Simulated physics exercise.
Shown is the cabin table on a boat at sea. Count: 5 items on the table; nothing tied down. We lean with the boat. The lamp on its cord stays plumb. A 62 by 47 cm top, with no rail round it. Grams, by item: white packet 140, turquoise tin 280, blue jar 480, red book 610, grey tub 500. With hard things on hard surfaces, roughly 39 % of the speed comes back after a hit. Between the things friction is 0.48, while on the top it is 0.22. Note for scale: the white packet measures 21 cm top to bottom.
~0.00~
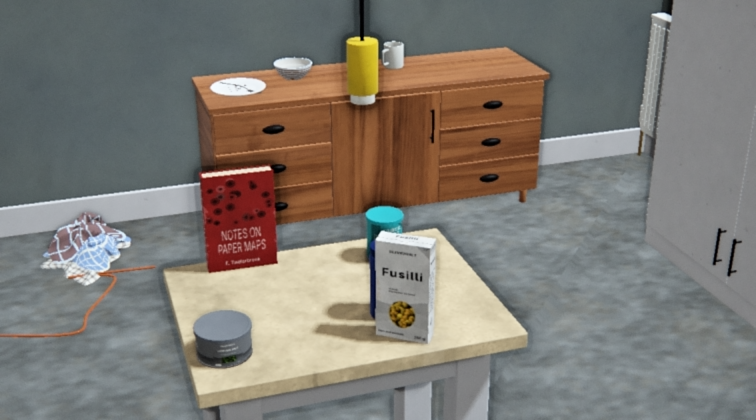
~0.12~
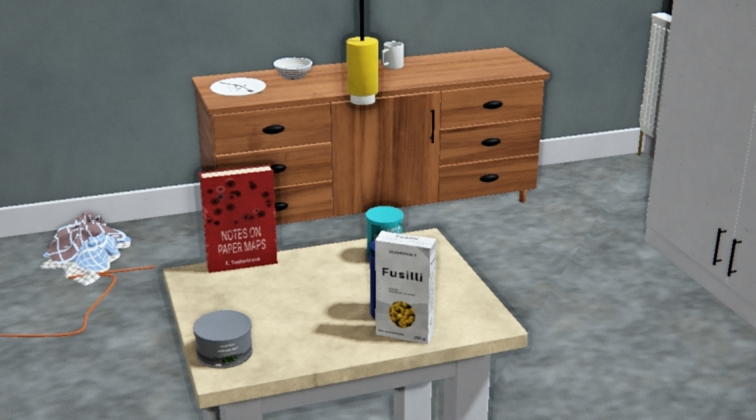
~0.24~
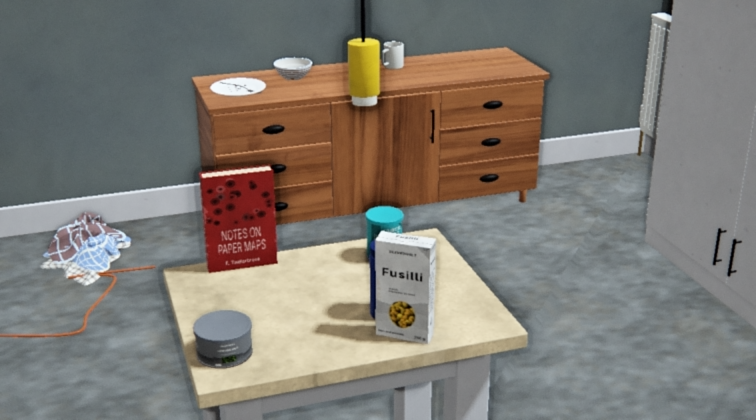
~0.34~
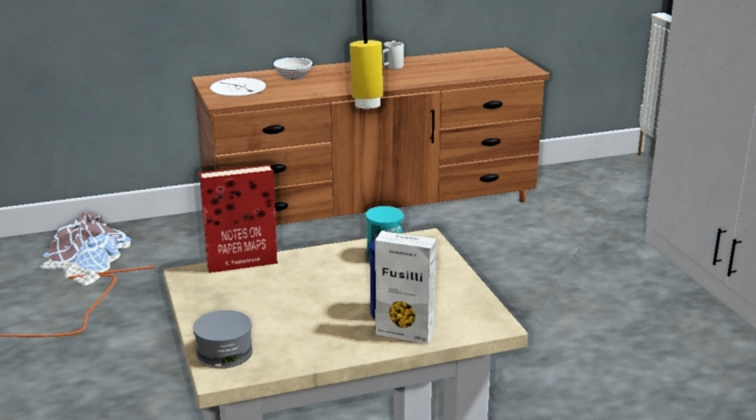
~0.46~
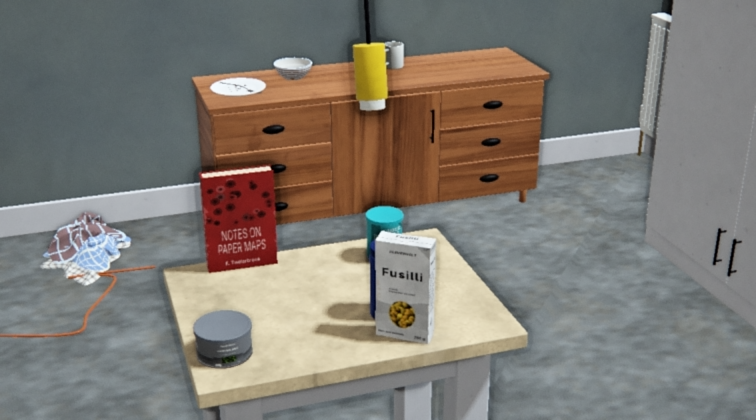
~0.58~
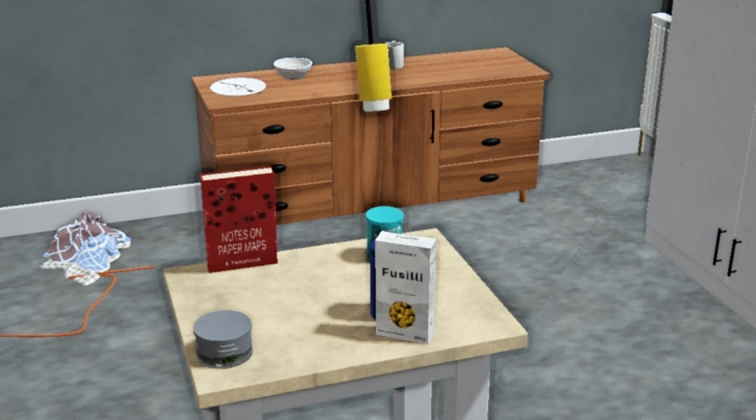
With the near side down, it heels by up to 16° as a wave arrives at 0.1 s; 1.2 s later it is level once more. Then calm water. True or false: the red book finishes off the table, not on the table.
False.
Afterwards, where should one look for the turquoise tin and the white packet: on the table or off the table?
The turquoise tin is kept in bounds, the white packet is not kept in bounds.
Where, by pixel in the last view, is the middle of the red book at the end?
Roughly at pixel (269, 315).
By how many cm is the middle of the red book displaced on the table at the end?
27 cm.
After 0.98 s, boat heeled 9°, near side down; red book on its side near (259, 297); white packet moved 5 cm; blue jar moved 4 cm.
After 1.58 s, boat level; white packet now off the table; red book on its side near (269, 315); grey tub moved 11 cm.
In the end (2.1 s), off the table, white packet; toppled on the table, red book; not toppled but over 5 cm from the start, turquoise tin, blue jar and grey tub. In the last view, red book near (269, 315).
